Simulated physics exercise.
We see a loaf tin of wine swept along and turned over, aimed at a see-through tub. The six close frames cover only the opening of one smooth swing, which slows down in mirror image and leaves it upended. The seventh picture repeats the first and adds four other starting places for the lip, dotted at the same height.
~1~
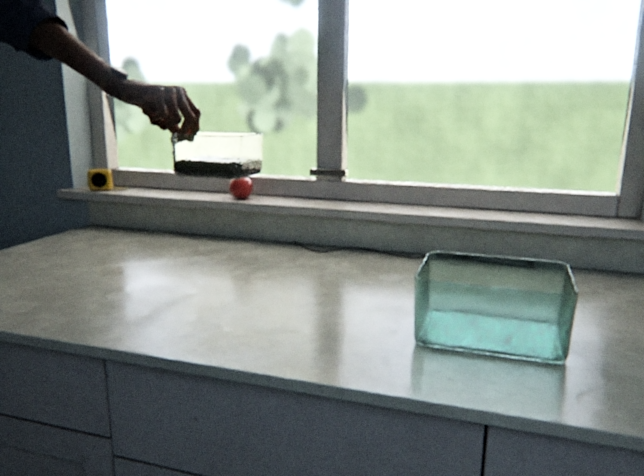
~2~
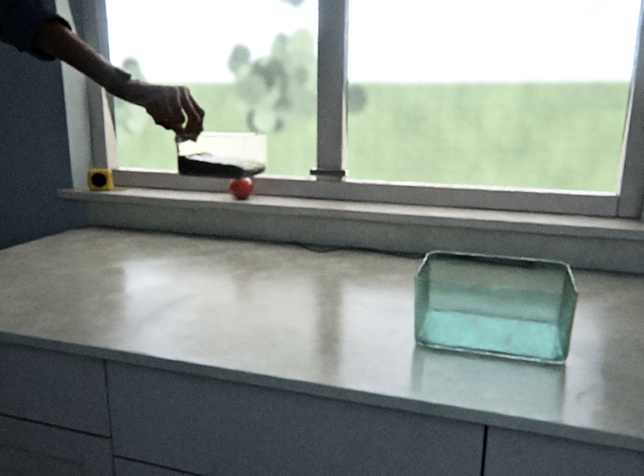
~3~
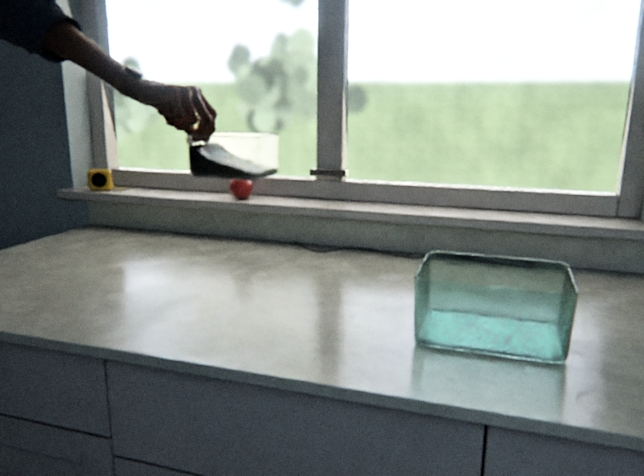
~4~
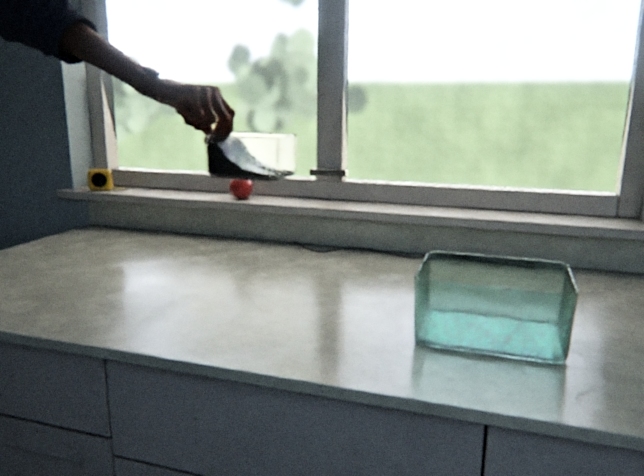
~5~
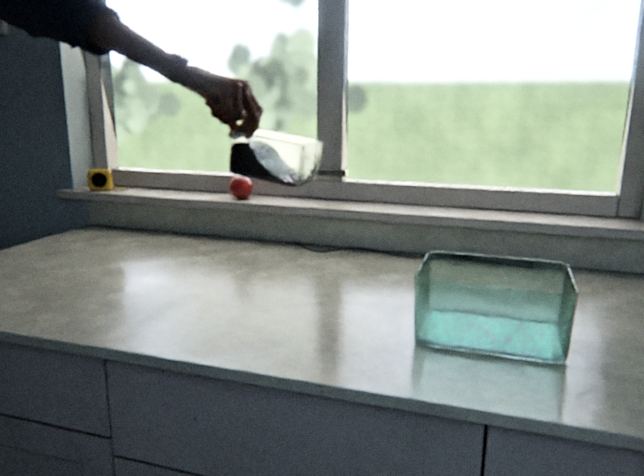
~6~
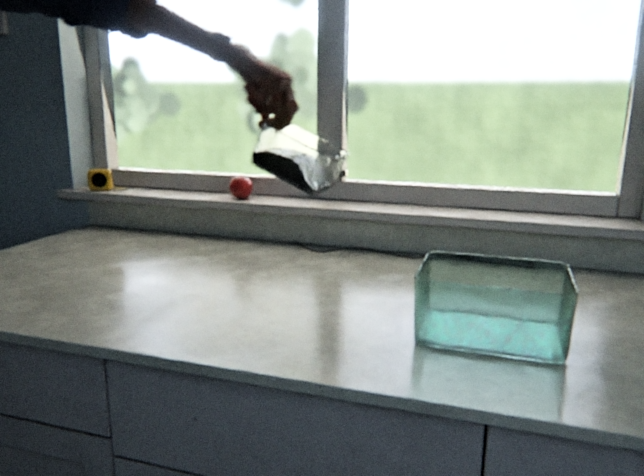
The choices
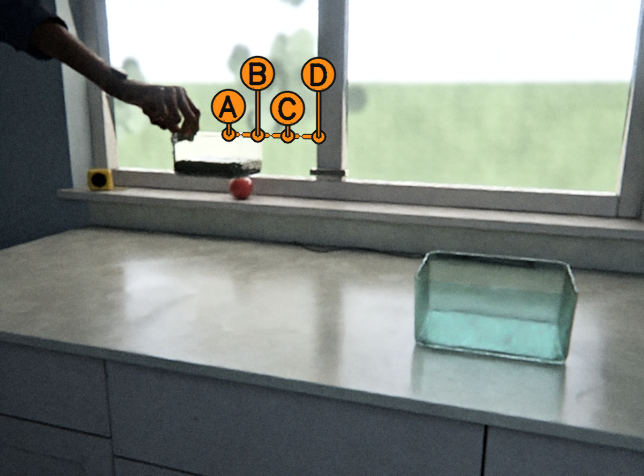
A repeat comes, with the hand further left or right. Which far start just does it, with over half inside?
That is place A.
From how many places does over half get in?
All of the four.
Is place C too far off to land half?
No, not at all.
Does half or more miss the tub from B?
No.
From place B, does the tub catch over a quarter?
Yes.
On the marked copy, A at (228, 134); B at (257, 135); C at (287, 136); D at (318, 136).
For place A, about 67 % lands in the tub, 24 % falls short and 9 % goes beside or beyond.
For place B, about 75 % lands in the tub, 15 % falls short and 9 % goes beside or beyond.
For place C, about 78 % lands in the tub, 9 % falls short and 13 % goes beside or beyond.
For place D, about 63 % lands in the tub, 2 % falls short and 35 % goes beside or beyond.
